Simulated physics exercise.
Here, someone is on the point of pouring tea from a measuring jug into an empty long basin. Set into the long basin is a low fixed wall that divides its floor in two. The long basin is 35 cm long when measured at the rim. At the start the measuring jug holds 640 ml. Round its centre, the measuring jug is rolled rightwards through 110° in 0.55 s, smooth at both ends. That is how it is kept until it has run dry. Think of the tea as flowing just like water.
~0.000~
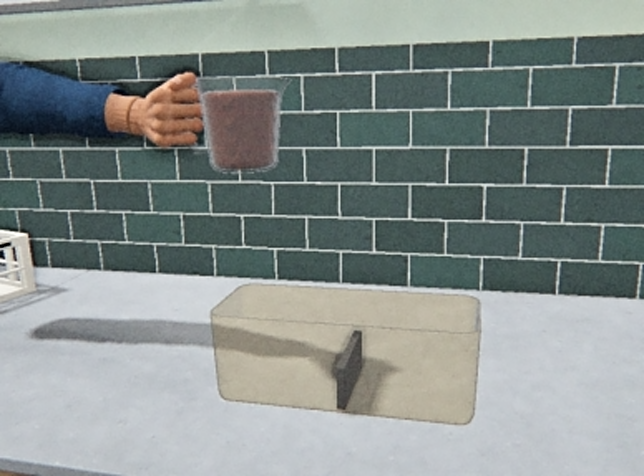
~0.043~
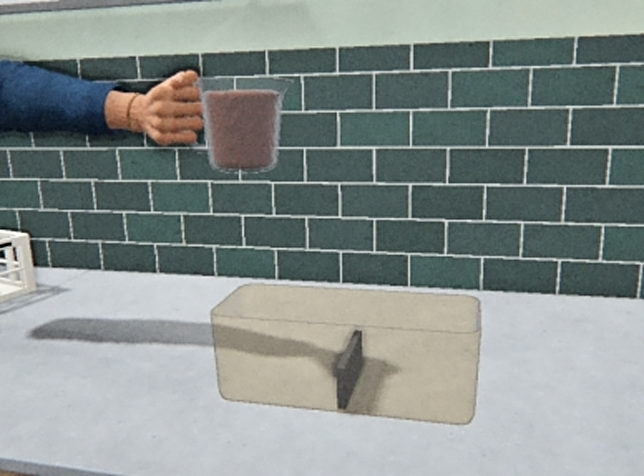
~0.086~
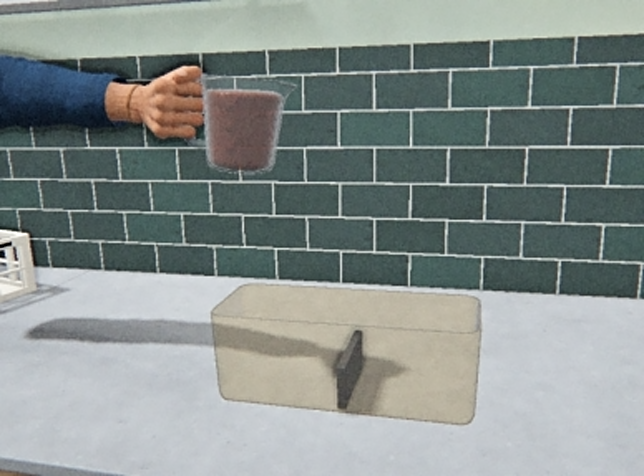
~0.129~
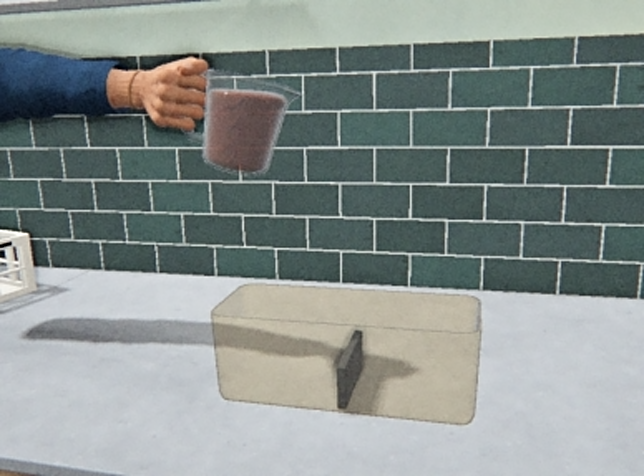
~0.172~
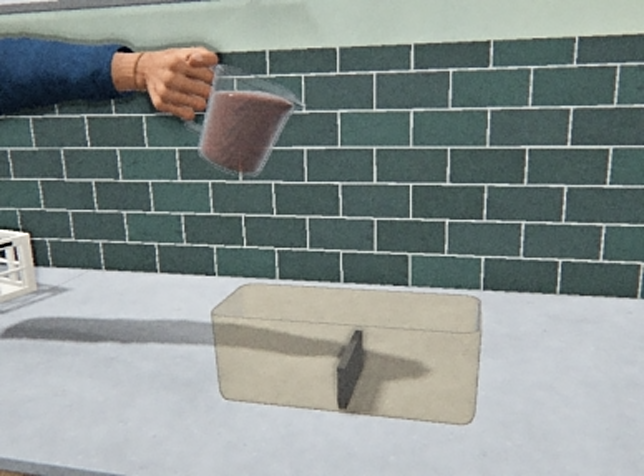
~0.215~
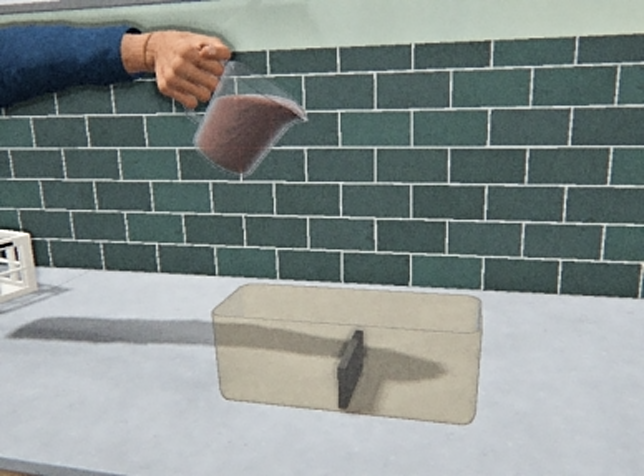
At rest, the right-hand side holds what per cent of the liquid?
It holds some 58 in every hundred.
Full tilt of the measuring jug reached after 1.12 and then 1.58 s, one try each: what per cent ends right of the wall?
Near 75 in a hundred on the first go and near 75 in a hundred on the second.
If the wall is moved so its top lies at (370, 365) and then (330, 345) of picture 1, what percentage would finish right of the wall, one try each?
25 then 90 %.
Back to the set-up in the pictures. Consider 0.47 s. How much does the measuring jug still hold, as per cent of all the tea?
I'd put it near 44 percent.
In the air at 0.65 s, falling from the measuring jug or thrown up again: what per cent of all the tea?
Estimated airborne part: Roughly 28 per cent.
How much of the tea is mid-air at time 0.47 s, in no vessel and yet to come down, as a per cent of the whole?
I'd put it at about 48 percent.
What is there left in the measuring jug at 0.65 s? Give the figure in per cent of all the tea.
7 %.
Then, 0.47 s in, the tilt is 104° and 45 per cent is still to pour, 0 is left of the wall and 8 right of it.
Then, 0.65 s in, the tilt is 110° and 7 per cent is still to pour, 22 is left of the wall and 44 right of it.
Then, 0.84 s in, the tilt is 110° and 0 per cent is still to pour, 34 is left of the wall and 57 right of it.
Then, 1.05 s in, the tilt is 110° and 0 per cent is still to pour, 38 is left of the wall and 58 right of it.
Finally, 38 per cent lies left of the wall, 58 right of it and 5 outside.
